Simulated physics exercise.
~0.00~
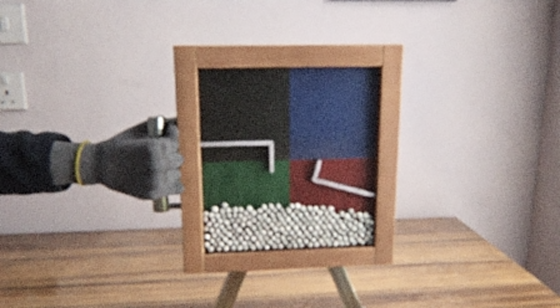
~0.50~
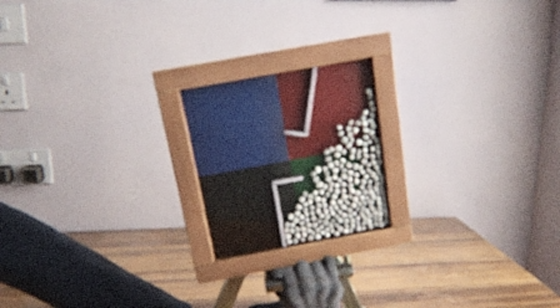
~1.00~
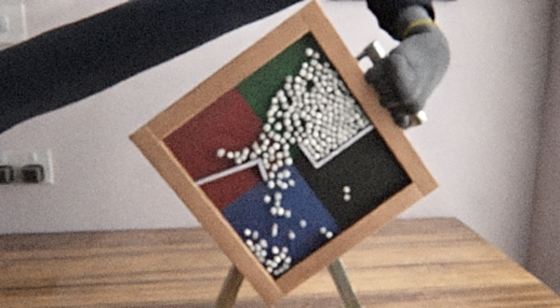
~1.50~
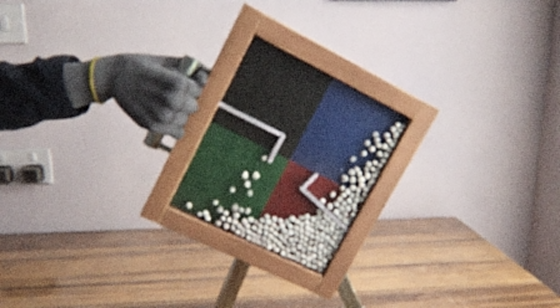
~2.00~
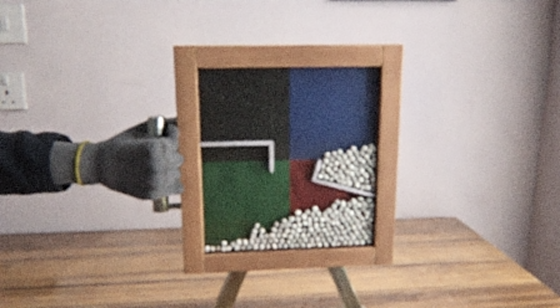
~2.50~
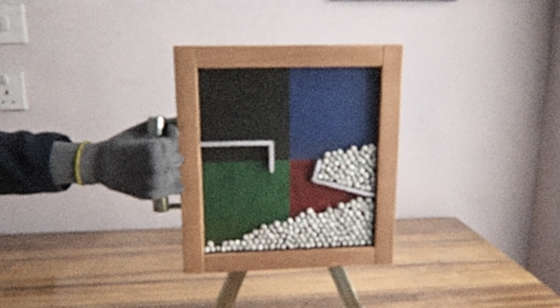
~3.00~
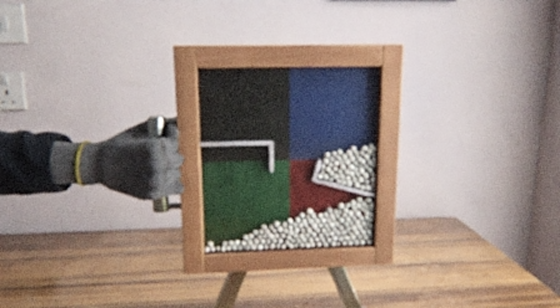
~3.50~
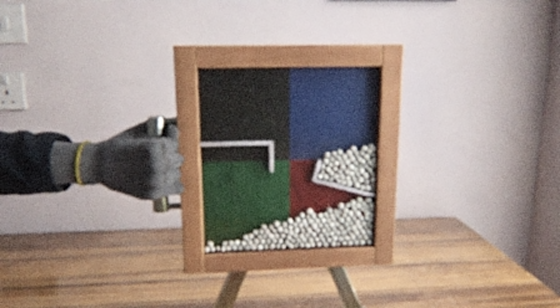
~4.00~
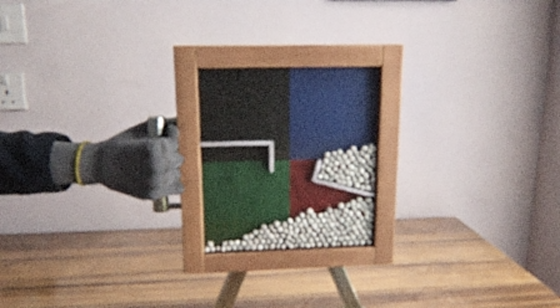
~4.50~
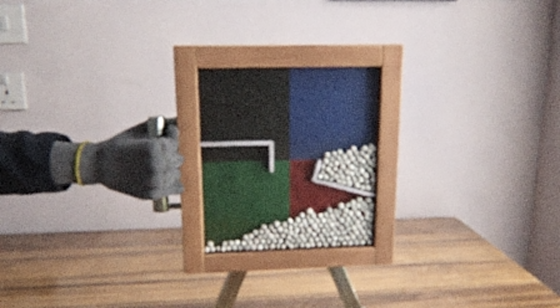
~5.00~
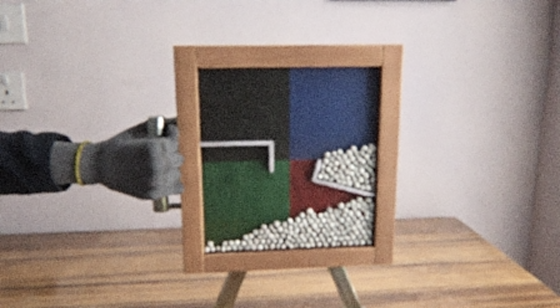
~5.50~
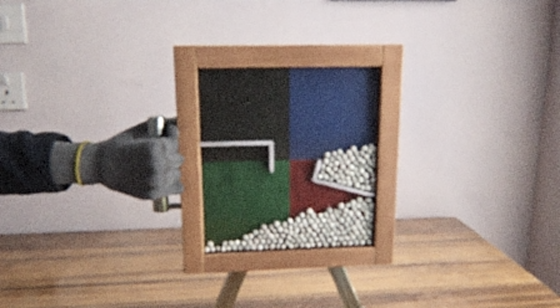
In this clip, a gloved hand turns a wooden-framed case with four coloured quarters through one full rotation, sending white beads tumbling around its inner walls, until it stands upright again, the beads resting mostly in red, with some in green and a few in blue.
